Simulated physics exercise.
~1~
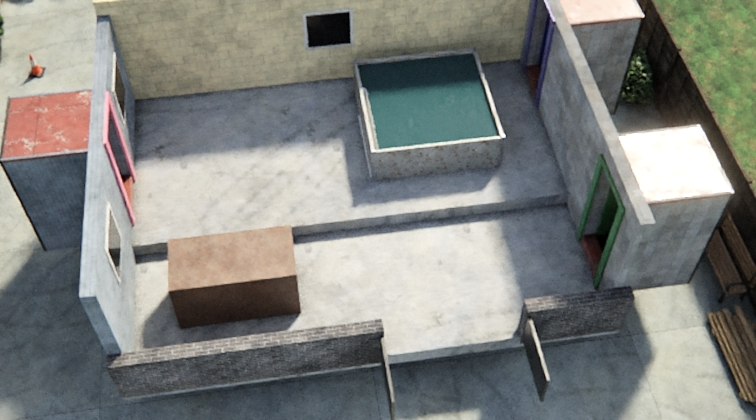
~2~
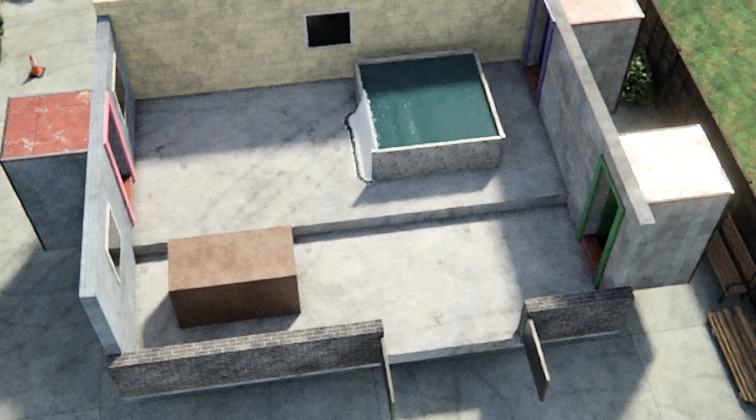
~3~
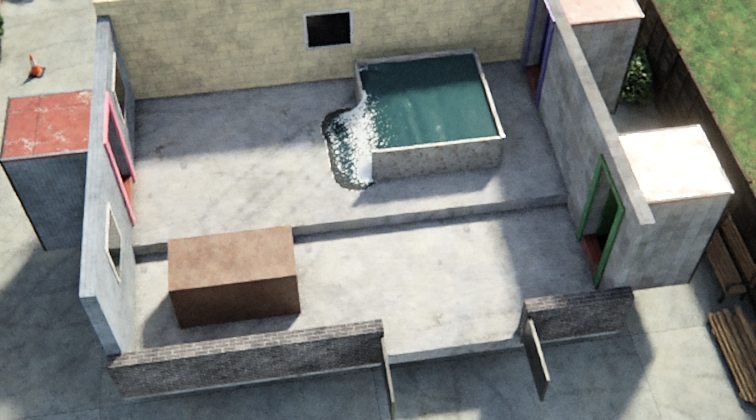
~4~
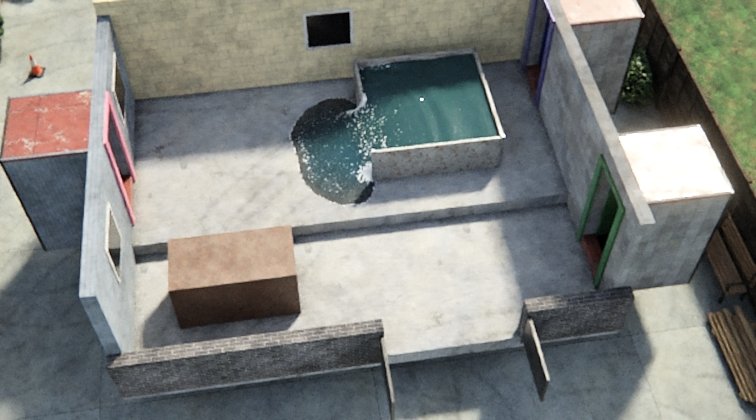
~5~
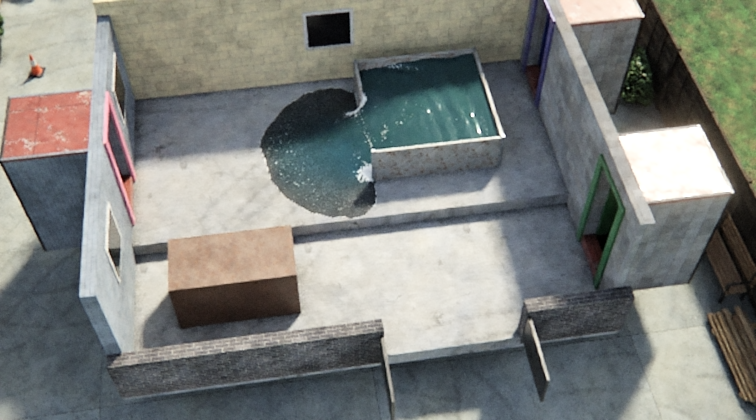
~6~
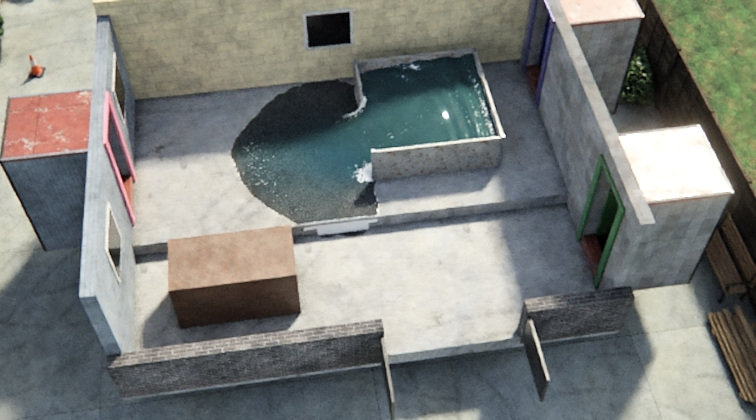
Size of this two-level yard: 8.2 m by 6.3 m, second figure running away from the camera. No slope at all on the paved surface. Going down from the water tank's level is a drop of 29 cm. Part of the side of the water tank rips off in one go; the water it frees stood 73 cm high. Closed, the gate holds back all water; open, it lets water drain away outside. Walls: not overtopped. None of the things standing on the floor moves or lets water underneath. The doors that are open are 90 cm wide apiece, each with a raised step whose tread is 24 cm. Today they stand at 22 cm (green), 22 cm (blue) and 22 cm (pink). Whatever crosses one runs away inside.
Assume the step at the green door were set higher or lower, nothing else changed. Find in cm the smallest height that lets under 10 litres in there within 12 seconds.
The smallest such height is close to 16 cm.
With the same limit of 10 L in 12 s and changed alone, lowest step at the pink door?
The pink door needs around 27 cm.
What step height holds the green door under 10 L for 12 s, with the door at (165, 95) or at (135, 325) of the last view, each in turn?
Roughly 29 cm, then roughly 24 cm.
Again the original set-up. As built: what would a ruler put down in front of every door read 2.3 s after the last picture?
Green 0, blue 0, pink 30 cm.
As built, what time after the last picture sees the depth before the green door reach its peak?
That happens close to 8.0 s on the clock.
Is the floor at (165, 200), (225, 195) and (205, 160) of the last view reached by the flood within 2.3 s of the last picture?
Well, in sequence they're soaked, soaked and soaked.
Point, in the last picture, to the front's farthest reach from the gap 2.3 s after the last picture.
Close to pixel (134, 376).
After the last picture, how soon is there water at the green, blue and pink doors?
So the front gets to green at 6.0 seconds, blue at 7.0 seconds, and pink at 0.6 seconds.
Then, 0.7 s after the last picture water covers 40 % of the floor, deepest (40 cm) near (368, 165); it has not reached the green door.
Then, 2.3 s after the last picture water covers 50 % of the floor, deepest (44 cm) near (146, 261); it has not reached the green door.
Then, 11.3 s after the last picture water covers 90 % of the floor, deepest (21 cm) near (570, 282); 19 cm at the green door, 0 litres in over its 22 cm step.
At the green door as built, the water peaked near 21 cm, 7.9 s after the last picture.
Run again over the same 12 s with other heights there, 27 litres in over 14 cm, 3 litres over 18.5 cm. The limit of 10 litres is kept from about 16 cm up.
